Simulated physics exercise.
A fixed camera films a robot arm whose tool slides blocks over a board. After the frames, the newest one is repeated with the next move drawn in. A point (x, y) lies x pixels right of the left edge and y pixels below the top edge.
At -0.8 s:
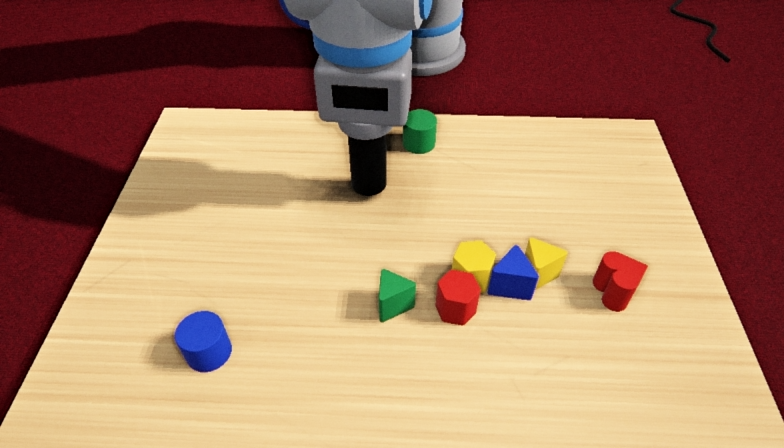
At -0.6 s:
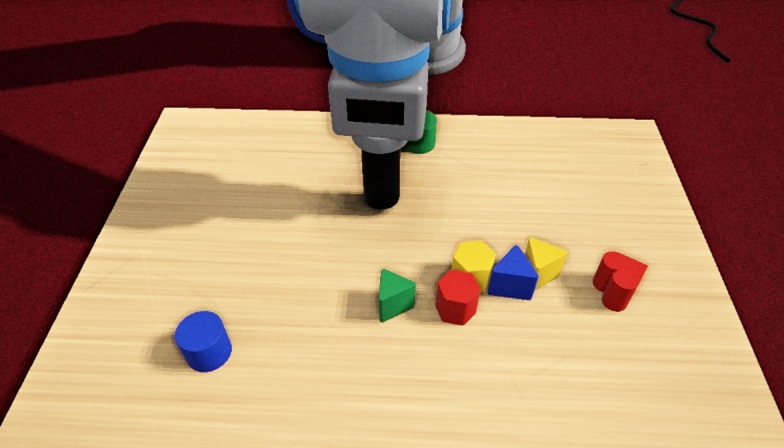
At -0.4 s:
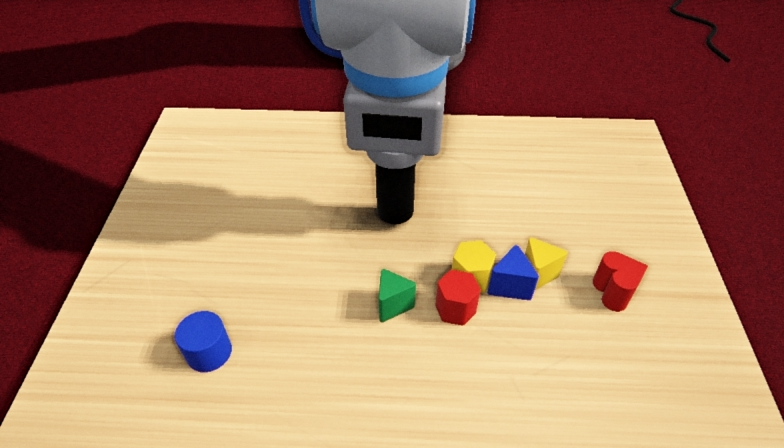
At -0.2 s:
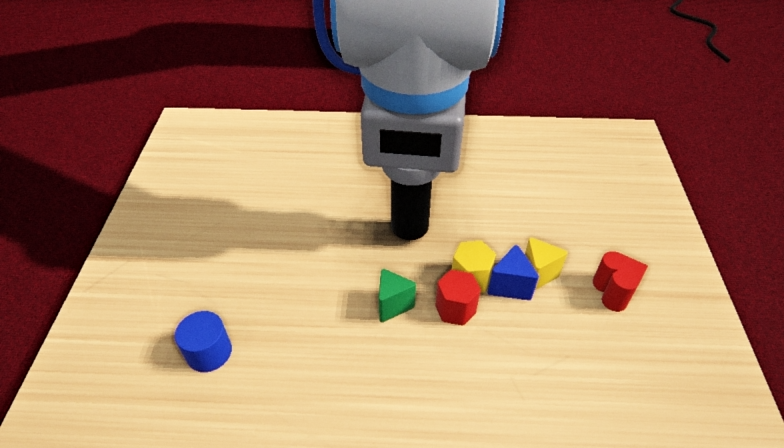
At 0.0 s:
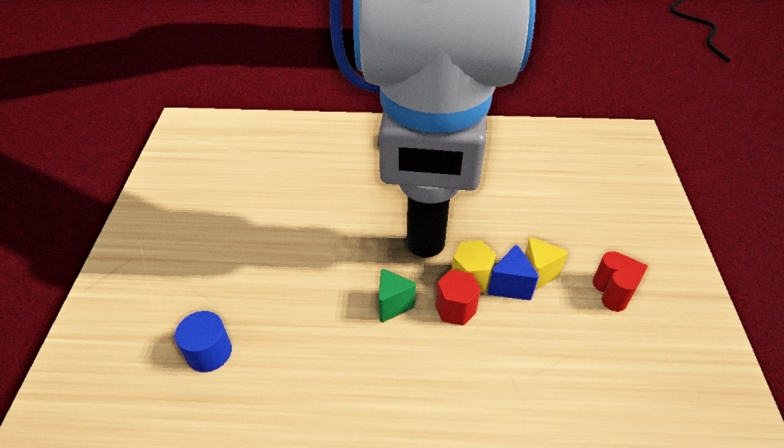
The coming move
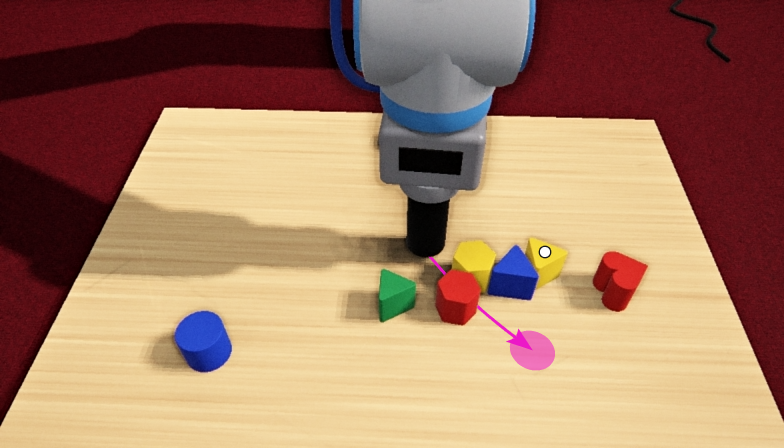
To begin with, a robot arm holds its black tool near the back of a wooden table, by a green cylinder, with colourful blocks nearer the viewer. The arm then moves the tool steadily forward and slightly right, close to the yellow and red hexagonal blocks, while the blocks stay still.
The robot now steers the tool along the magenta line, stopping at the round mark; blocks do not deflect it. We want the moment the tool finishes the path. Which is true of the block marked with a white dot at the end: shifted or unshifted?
From what I can tell, it won't keep its place.
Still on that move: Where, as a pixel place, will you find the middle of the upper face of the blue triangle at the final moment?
Put as a pixel place, it's (581, 278).
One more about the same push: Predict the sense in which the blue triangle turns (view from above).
It twists against the clock when seen from above.
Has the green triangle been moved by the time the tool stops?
No, that is not how it ends up.
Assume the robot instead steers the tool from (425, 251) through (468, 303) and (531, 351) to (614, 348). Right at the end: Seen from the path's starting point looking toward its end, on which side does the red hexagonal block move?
Right-hand side.
Path on the board, from (425, 251) over (471, 300) to (532, 350); the dot is on the yellow triangle.
What follows on the original path. One third of the way, tool (456, 277); red hexagonal block (463, 296), turned 15° clockwise; yellow hexagonal block (499, 271); blue triangle (535, 271), turned 20° anticlockwise; yellow triangle (551, 252), turned 25° anticlockwise.
Two thirds of the way, tool (493, 311); red hexagonal block (476, 325), turned 85° clockwise; yellow hexagonal block (540, 295), turned 40° anticlockwise; blue triangle (567, 277), turned 60° anticlockwise; yellow triangle (558, 252), turned 70° anticlockwise.
At the end, tool (535, 343); green triangle in place; red hexagonal block (477, 328), turned 90° clockwise; yellow hexagonal block (571, 306), turned 65° anticlockwise; blue triangle (581, 278), turned 85° anticlockwise; yellow triangle (559, 252), turned 75° anticlockwise.
